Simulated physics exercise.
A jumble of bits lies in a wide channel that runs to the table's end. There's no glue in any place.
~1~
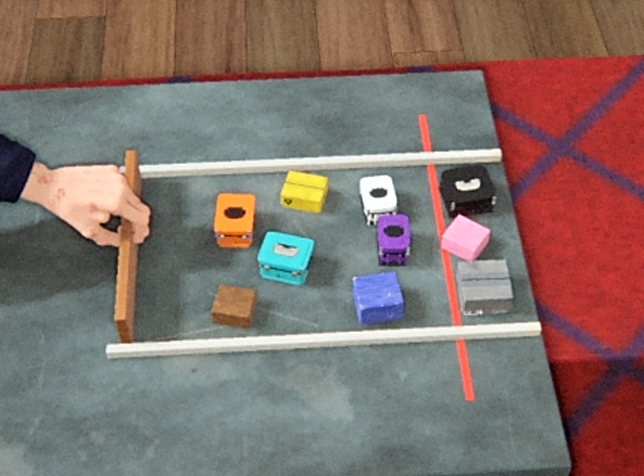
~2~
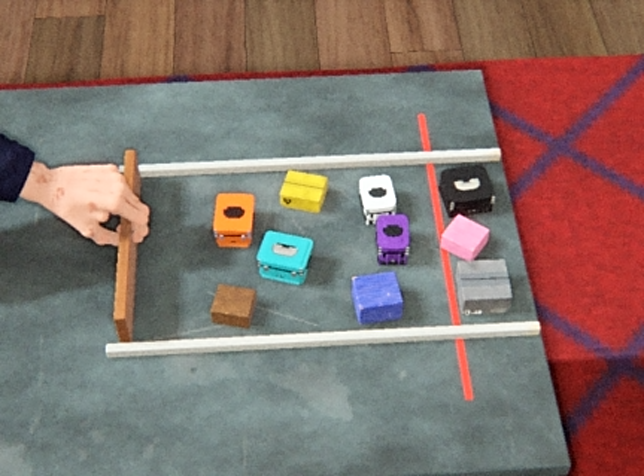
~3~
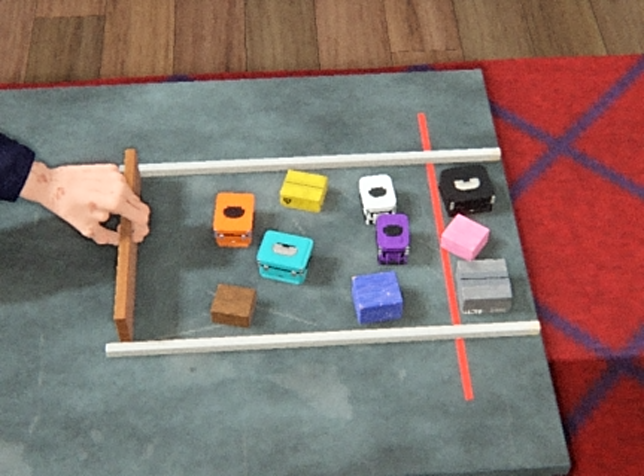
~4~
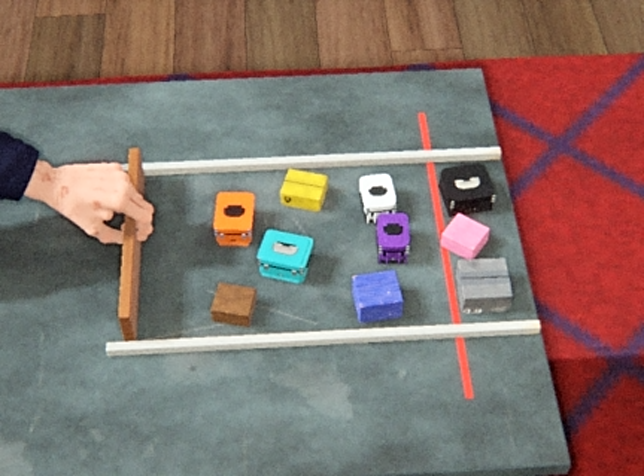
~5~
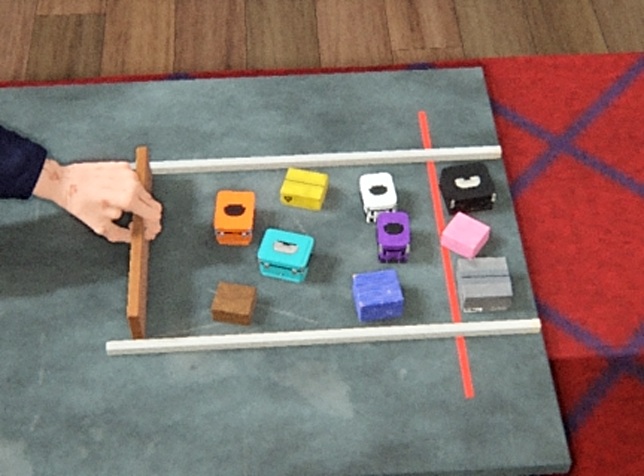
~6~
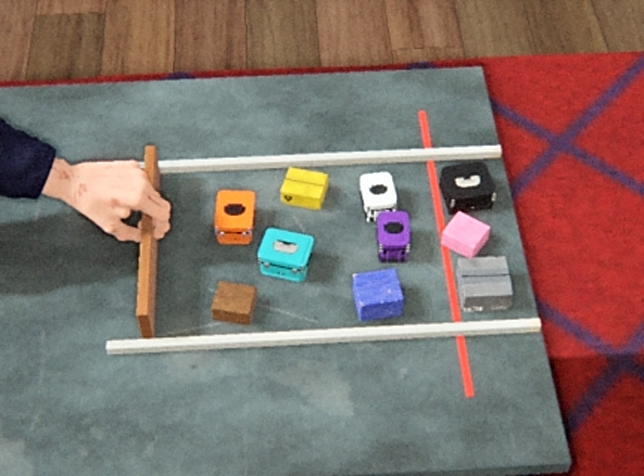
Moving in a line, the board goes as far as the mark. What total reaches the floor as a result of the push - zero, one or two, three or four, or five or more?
The total on the floor is three or four.
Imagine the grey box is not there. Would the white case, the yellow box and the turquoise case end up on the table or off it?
White case still up; yellow box still up; turquoise case still up.
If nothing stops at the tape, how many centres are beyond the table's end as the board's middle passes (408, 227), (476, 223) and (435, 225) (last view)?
0, 6, 3.
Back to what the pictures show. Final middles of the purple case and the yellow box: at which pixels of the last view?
The first sits around (506, 230), while the other sits around (453, 173).
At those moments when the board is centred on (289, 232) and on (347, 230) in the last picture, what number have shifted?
By then 4, and 7.
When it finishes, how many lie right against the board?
That number would be 4.
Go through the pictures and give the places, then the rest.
Black case (467, 192); grey box (484, 288); pink block (466, 239); board (129, 244); tape (444, 243), in the first frame.
Grey box (483, 287); blue block (377, 298), in the second frame.
Pink block (465, 238); orange case (235, 220), in the third frame.
Black case (466, 190); white case (377, 199), in the fourth frame.
Grey box (484, 285); yellow box (305, 190), in the fifth frame.
Black case (467, 188); grey box (484, 284); pink block (466, 236); board (150, 239); tape (444, 239), in the sixth frame.
Soon after, none off yet; black case at rest near (467, 188); grey box at rest near (484, 284); pink block at rest near (466, 236).
In the end, the number that fall off is three or four; gone, pink block, grey box and black case.
